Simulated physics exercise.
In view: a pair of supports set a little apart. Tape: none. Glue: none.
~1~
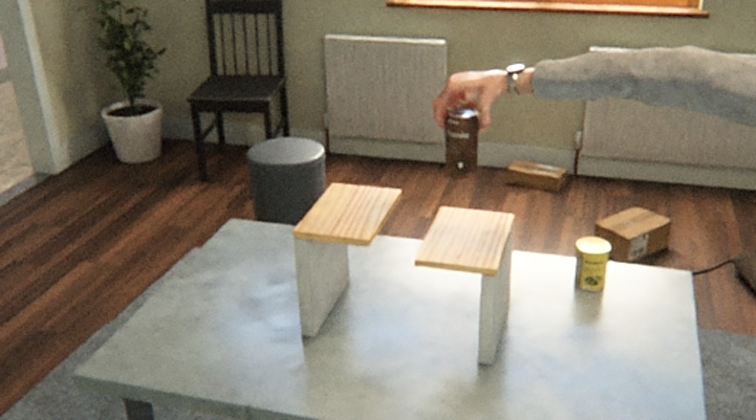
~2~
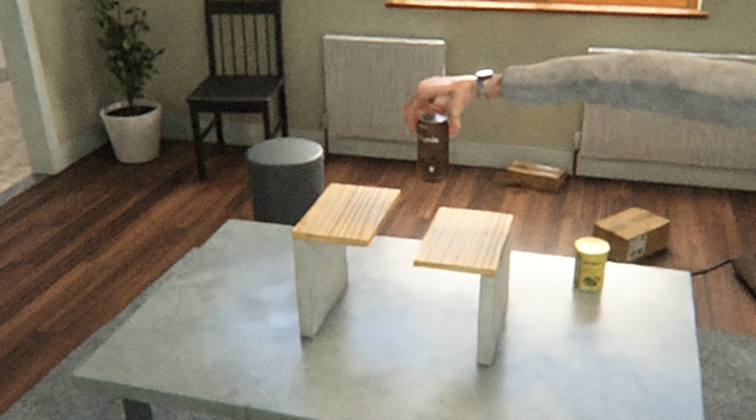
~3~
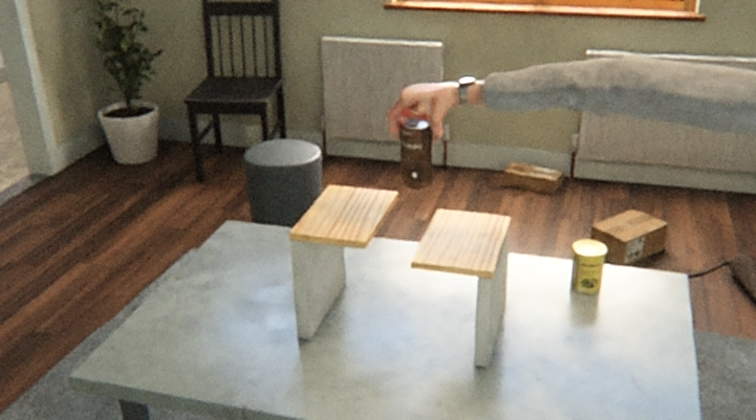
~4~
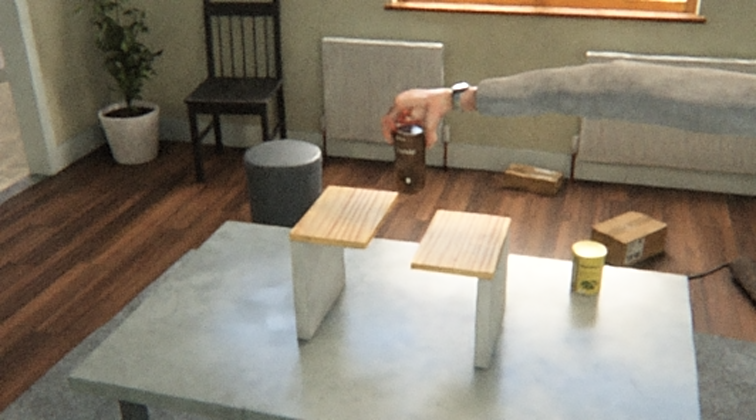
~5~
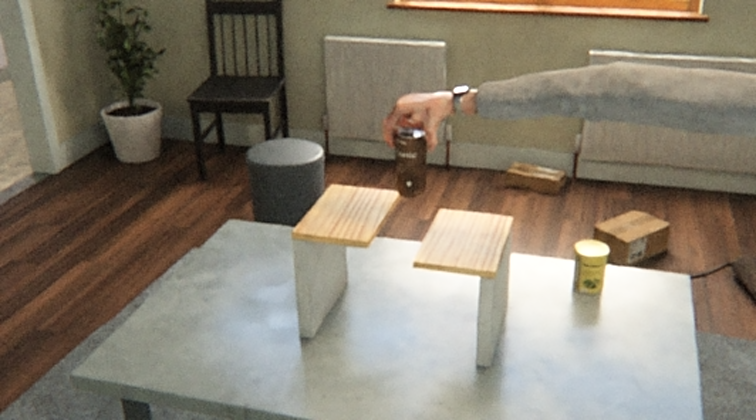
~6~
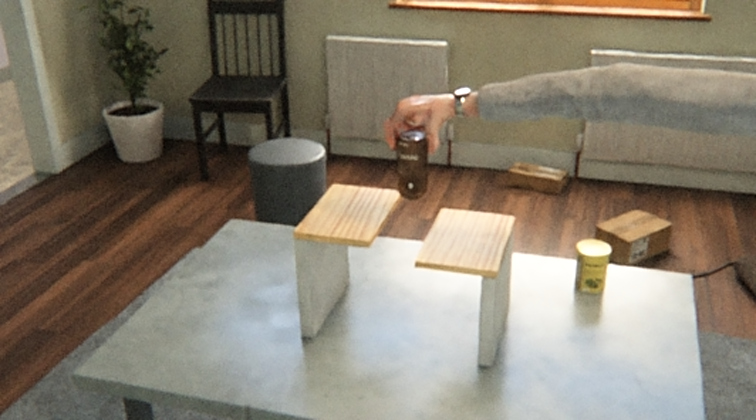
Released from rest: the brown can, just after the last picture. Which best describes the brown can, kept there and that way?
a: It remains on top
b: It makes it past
b, it makes it past.
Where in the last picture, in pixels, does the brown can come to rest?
It winds up at roughly (413, 295).
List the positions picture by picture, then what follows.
The first frame shows being brought over the gap; brown can (462, 144); yellow tin (591, 265).
The second frame shows being brought over the gap; brown can (433, 148); yellow tin (590, 265).
The third frame shows being brought over the gap; brown can (416, 155); yellow tin (587, 267).
The fourth frame shows being brought over the gap; brown can (410, 160); yellow tin (587, 269).
The fifth frame shows poised above the slot; brown can (411, 163); yellow tin (590, 268).
The sixth frame shows poised above the slot; brown can (412, 165); yellow tin (591, 267).
Then, 0.32 s after the last picture, brown can slid well along near (413, 270).
Then, 0.66 s after the last picture, brown can slid well along near (413, 295).
At rest, moved from the start, brown can; yellow tin in place. Seen from the same camera at the end, brown can near (413, 295). The can reaches the table.
